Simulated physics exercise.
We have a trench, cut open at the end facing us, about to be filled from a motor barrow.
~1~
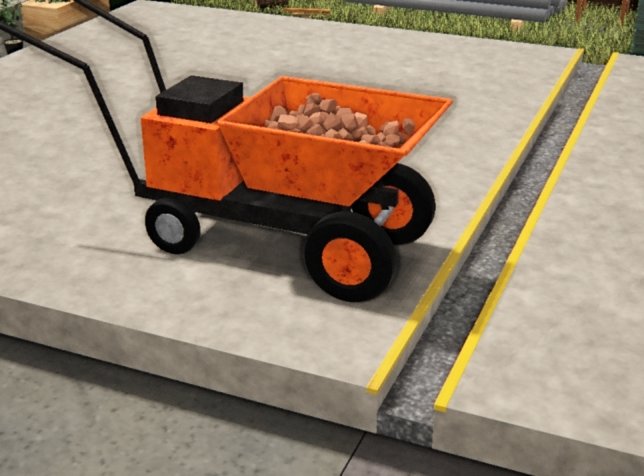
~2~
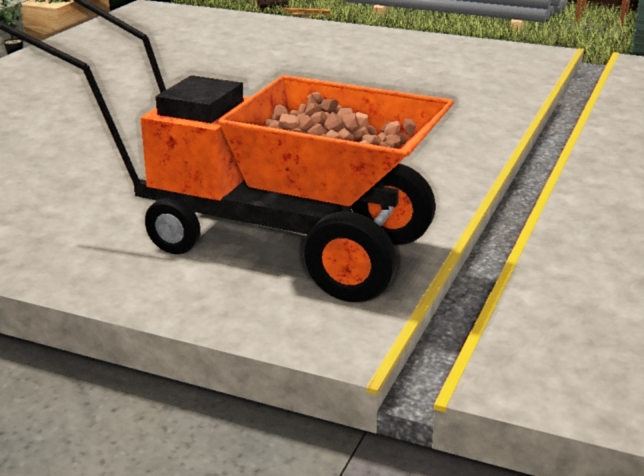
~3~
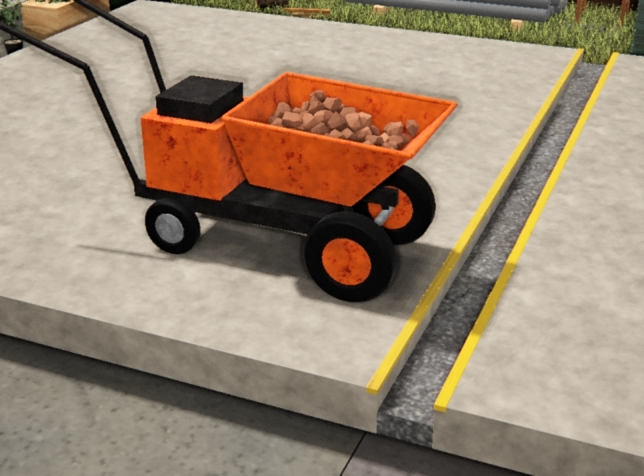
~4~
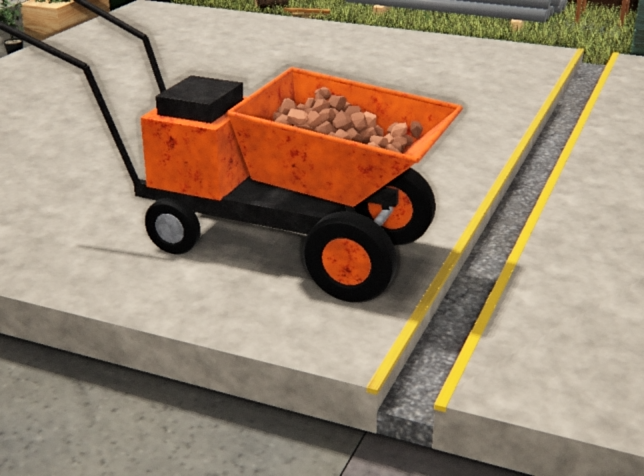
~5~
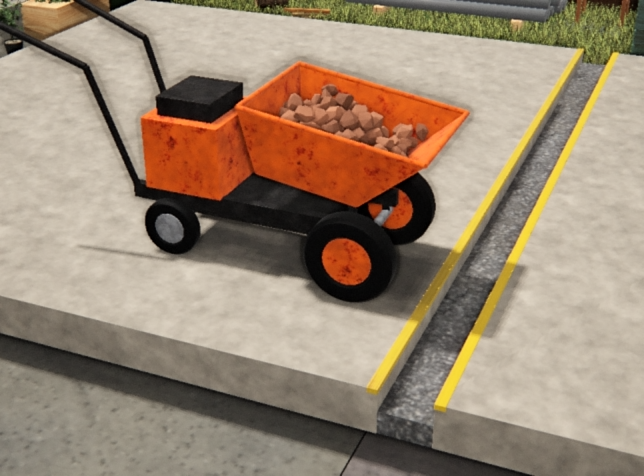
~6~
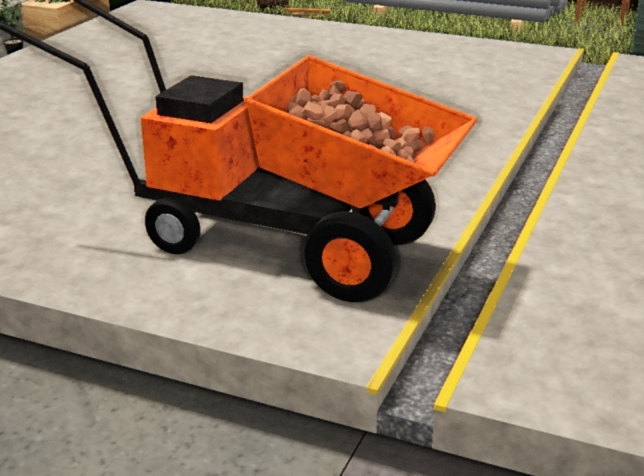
An orange motor barrow loaded with lumps of rubble stood on a concrete slab beside a narrow, yellow-edged trench, its skip level at first, then tilting slightly forward to the right.
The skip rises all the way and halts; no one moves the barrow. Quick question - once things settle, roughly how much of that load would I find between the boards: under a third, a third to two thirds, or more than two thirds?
You would find under a third there.
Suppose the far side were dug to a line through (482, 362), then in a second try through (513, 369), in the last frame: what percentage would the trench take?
I'd put it near 10 in a hundred, then near 60 in a hundred.
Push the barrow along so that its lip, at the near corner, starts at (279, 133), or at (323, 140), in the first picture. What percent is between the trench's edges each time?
40 % then 60 %.
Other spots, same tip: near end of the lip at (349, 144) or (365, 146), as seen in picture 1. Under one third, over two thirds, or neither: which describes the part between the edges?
So the first position comes out as between a third and two thirds, the second as between a third and two thirds.
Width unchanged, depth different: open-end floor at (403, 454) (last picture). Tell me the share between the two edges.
The share comes to around 0 percent.
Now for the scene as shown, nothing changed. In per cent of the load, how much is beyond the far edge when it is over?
Close to 80 in a hundred.
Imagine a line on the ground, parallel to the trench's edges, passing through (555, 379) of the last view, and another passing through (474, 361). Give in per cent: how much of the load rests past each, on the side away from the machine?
Some 30 and some 80 per cent, respectively.
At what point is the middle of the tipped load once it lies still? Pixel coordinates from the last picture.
Around (556, 300).
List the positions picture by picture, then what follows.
Lip of the skip near (406, 153), level; top of the load near (319, 120), lumps of rubble; first edge of the trench near (400, 343); far edge near (464, 357), the trench under half as wide as the skip, and about half as deep as wide, in the first picture.
Lip of the skip near (407, 154), level; top of the load near (320, 120), in the second picture.
Lip of the skip near (411, 156), tipped barely; top of the load near (323, 119), in the third picture.
Lip of the skip near (417, 160), tipped barely; top of the load near (312, 117), in the fourth picture.
Lip of the skip near (424, 166), tipped a little; top of the load near (319, 114), in the fifth picture.
Lip of the skip near (433, 174), tipped a little; top of the load near (327, 112); first edge of the trench near (400, 343); far edge near (464, 357), in the sixth picture.
Shortly afterwards, skip tipped steeply; the whole lot in the skip.
Next, skip tipped right over; all but a few in the skip; a little beyond it; only a few falling.
Some moments later, skip tipped right over; near a quarter in the skip; only a few in or heaped over the trench; the bulk beyond it.
In the end, skip tipped right over; near a quarter in the skip; only a few in or heaped over the trench; the bulk beyond it.
